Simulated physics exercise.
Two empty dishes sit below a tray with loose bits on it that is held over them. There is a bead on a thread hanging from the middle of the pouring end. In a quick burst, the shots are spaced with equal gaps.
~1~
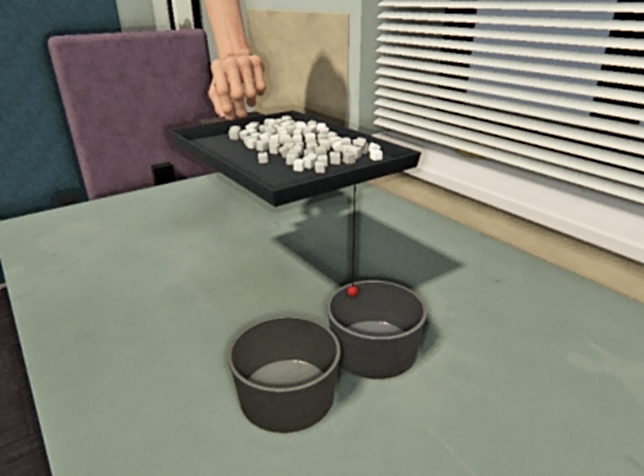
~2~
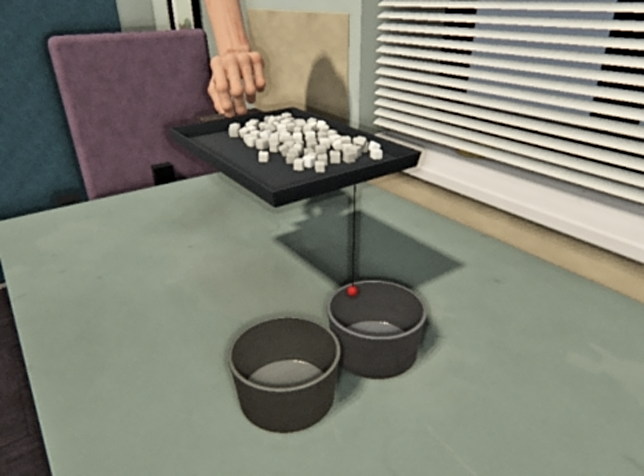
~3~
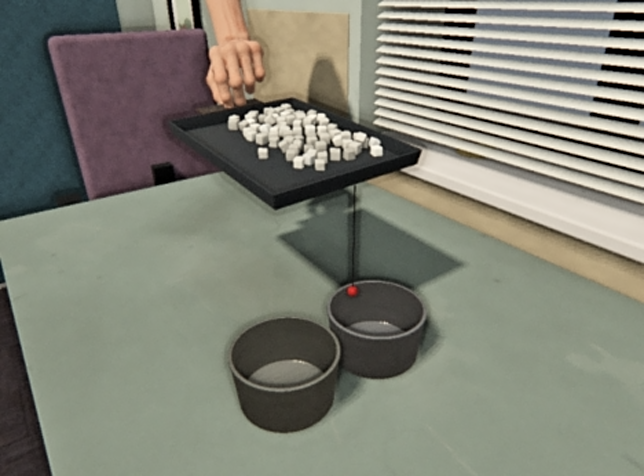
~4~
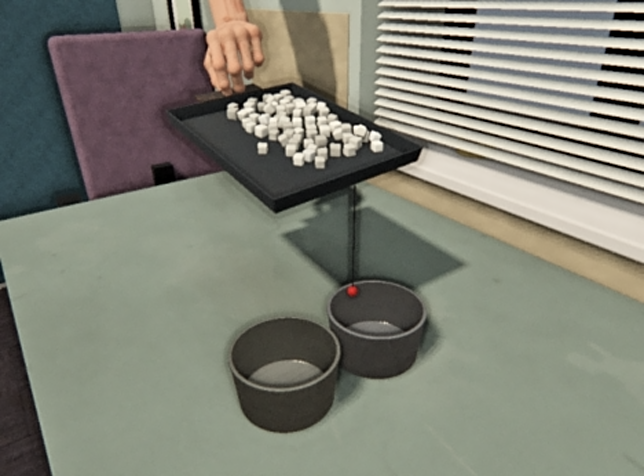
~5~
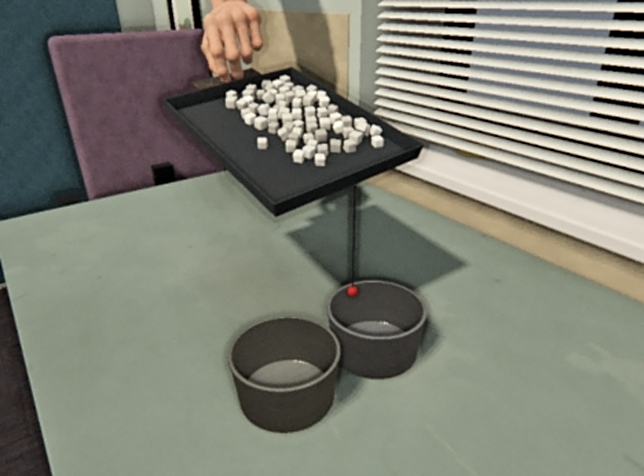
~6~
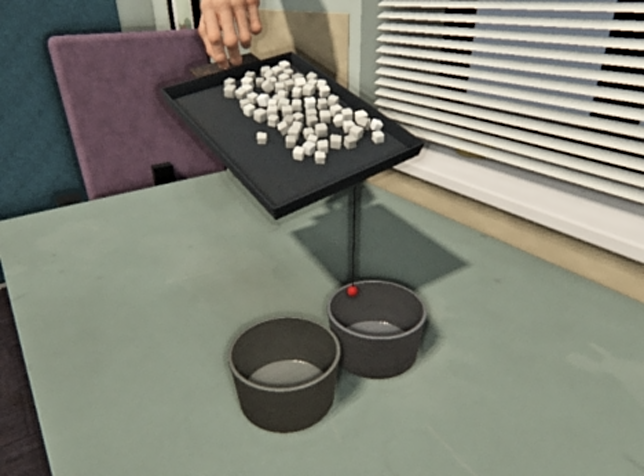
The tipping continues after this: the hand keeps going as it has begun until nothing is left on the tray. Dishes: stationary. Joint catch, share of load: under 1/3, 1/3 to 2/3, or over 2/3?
Over 2/3.
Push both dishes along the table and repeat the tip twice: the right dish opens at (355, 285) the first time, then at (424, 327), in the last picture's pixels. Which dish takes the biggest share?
First try: The dish on the left-hand side; second try: The dish on the left-hand side.
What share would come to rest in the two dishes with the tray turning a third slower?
Near 60 %.
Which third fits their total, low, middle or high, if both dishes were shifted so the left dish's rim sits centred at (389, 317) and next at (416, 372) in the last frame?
For the first spot it's less than a third, and for the next one it's under a third.
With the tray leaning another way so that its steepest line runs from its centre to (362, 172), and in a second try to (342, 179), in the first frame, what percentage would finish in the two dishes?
30 % and 40 %.
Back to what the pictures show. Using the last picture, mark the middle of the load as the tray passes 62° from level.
The load's middle is around (296, 166).
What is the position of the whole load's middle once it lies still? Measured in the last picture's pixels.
Centre at rest, last view: Approx. (300, 389).
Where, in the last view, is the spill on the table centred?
At about (388, 443).
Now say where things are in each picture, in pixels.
In the first frame, corners of the pouring end at (274, 189) and (418, 152), level; middle of the load at (298, 140), sugar cubes; left dish at (316, 401); right dish at (409, 350); bead on its thread at (353, 291).
In the second frame, corners of the pouring end at (274, 190) and (418, 151), level; middle of the load at (298, 138).
In the third frame, corners of the pouring end at (274, 193) and (419, 149), tipped barely, lowest at the left corner; middle of the load at (298, 132).
In the fourth frame, corners of the pouring end at (275, 197) and (419, 147), tipped a little, lowest at the left corner; middle of the load at (297, 123).
In the fifth frame, corners of the pouring end at (275, 202) and (420, 144), tipped a little, lowest at the left corner; middle of the load at (297, 114).
In the sixth frame, corners of the pouring end at (275, 206) and (421, 142), tipped clearly, lowest at the left corner; middle of the load at (297, 106); left dish at (316, 401); right dish at (409, 350).
Soon after the last picture, tray tipped steeply; nearly all on the tray; a small part in the air.
A little later, tray tipped past a quarter turn; most on the tray; a small part in the left dish; a stray few outside both; a stray few in the air.
Later still, tray tipped past a quarter turn; about two thirds in the left dish; a small part in the right dish; about a quarter outside both.
At rest, tray tipped past a quarter turn; about two thirds in the left dish; a small part in the right dish; about a quarter outside both.
